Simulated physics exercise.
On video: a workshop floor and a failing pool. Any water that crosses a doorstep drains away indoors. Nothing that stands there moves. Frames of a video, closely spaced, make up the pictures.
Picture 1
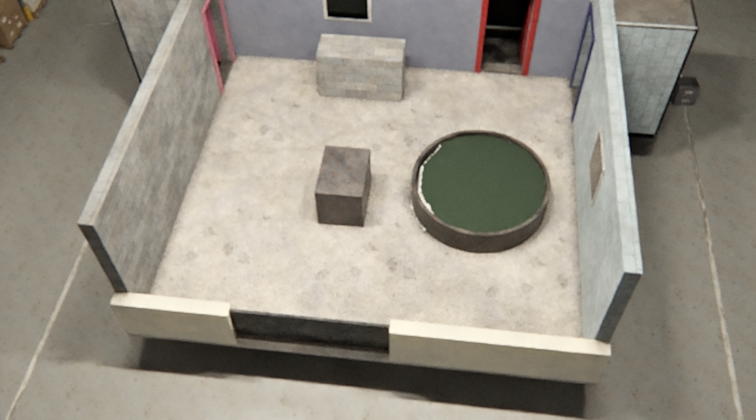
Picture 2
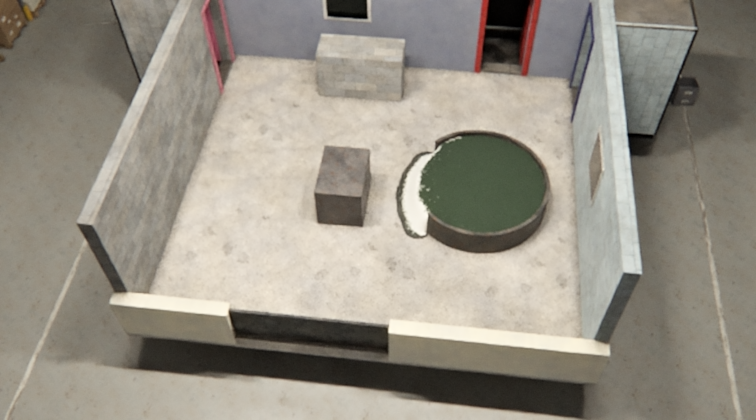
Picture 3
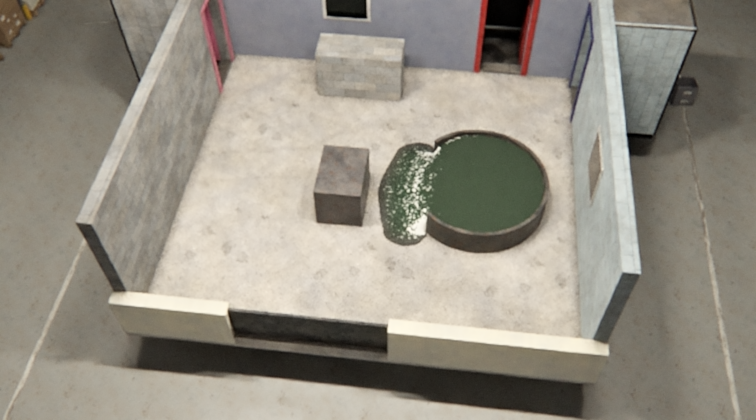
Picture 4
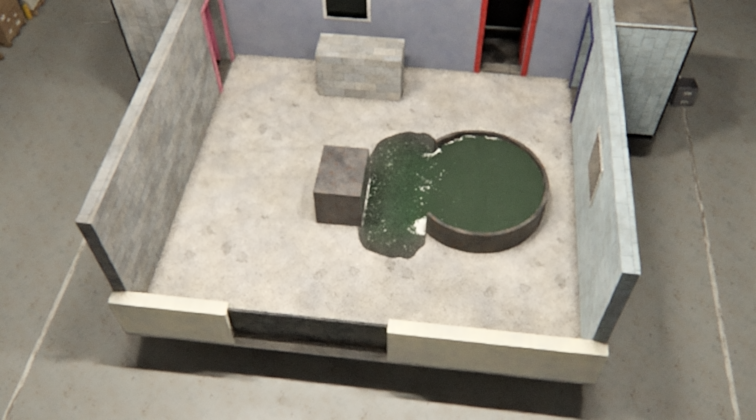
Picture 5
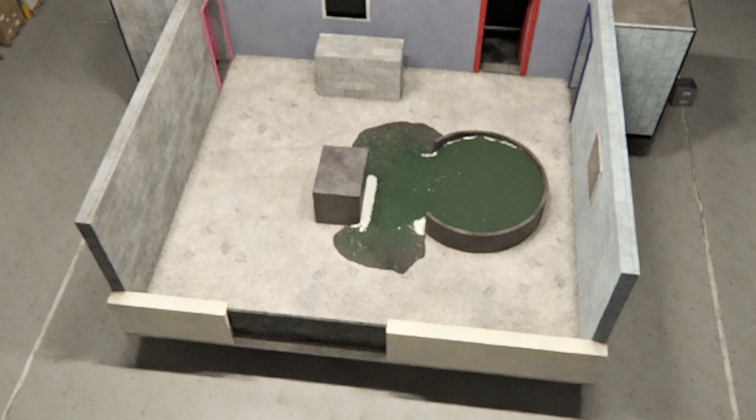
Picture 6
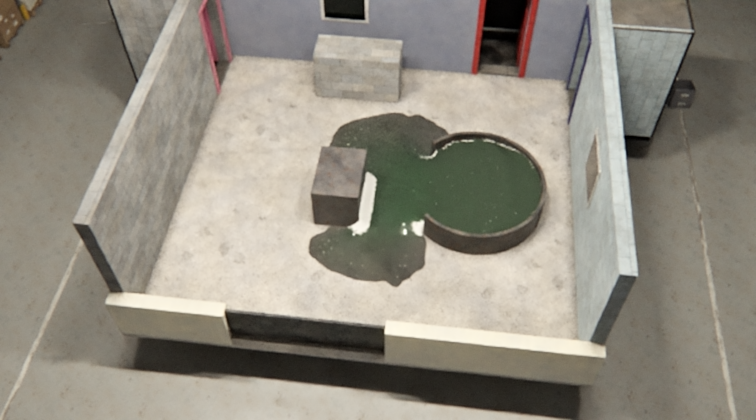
Workshop floor with a walled enclosure, green water pouring from a round pool's left side, spreading leftward and around a dark block.
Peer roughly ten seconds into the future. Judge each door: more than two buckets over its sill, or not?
As I see it, the pink door lets in beyond two buckets. The blue door keeps it to two buckets. The red door keeps it to two buckets.
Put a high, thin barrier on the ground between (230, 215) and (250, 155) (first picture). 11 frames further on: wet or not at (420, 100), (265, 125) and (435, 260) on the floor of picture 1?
The first spot is untouched, the second swamped, the third untouched.
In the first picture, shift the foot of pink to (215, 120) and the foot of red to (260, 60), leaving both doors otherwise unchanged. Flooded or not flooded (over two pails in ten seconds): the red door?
Red: Comes in high.
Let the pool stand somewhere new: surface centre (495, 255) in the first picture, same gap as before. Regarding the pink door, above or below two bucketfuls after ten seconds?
The way I see it, pink door tops the mark.
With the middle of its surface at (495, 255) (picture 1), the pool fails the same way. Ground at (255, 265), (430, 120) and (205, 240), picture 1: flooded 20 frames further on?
First one gets inundated, next one gets inundated, last one gets inundated.
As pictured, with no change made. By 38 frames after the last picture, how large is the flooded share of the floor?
Around 75 percent.
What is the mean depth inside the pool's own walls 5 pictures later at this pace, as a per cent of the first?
About 64 per cent.
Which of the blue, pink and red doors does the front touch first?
The door marked pink.
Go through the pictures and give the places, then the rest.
In the first frame, the pool at (480, 182) is whole and still.
In the second frame, water pours out at (415, 188) and has run to a hidden place.
In the third frame, water pours out at (414, 189) and has run to (414, 146).
In the fourth frame, water pours out at (414, 189) and has run to (409, 135).
In the fifth frame, the front is at (342, 249), out from the gap at (413, 190).
In the sixth frame, the front is at (356, 124), out from the gap at (412, 191).
A moment on, water covers 25 % of the floor; the pink door not reached, the blue door not reached, the red door not reached.
Next, water covers 40 % of the floor; the pink door not reached, the blue door not reached, the red door not reached.
Then, water covers 55 % of the floor; the pink door over two buckets in, the blue door not reached, the red door not reached.
Later, water covers 75 % of the floor; the pink door far over two buckets in, the blue door not reached, the red door wet at the sill, nothing in.
In the end, water covers 95 % of the floor; the pink door far over two buckets in, the blue door wet at the sill, nothing in, the red door wet at the sill, nothing in.
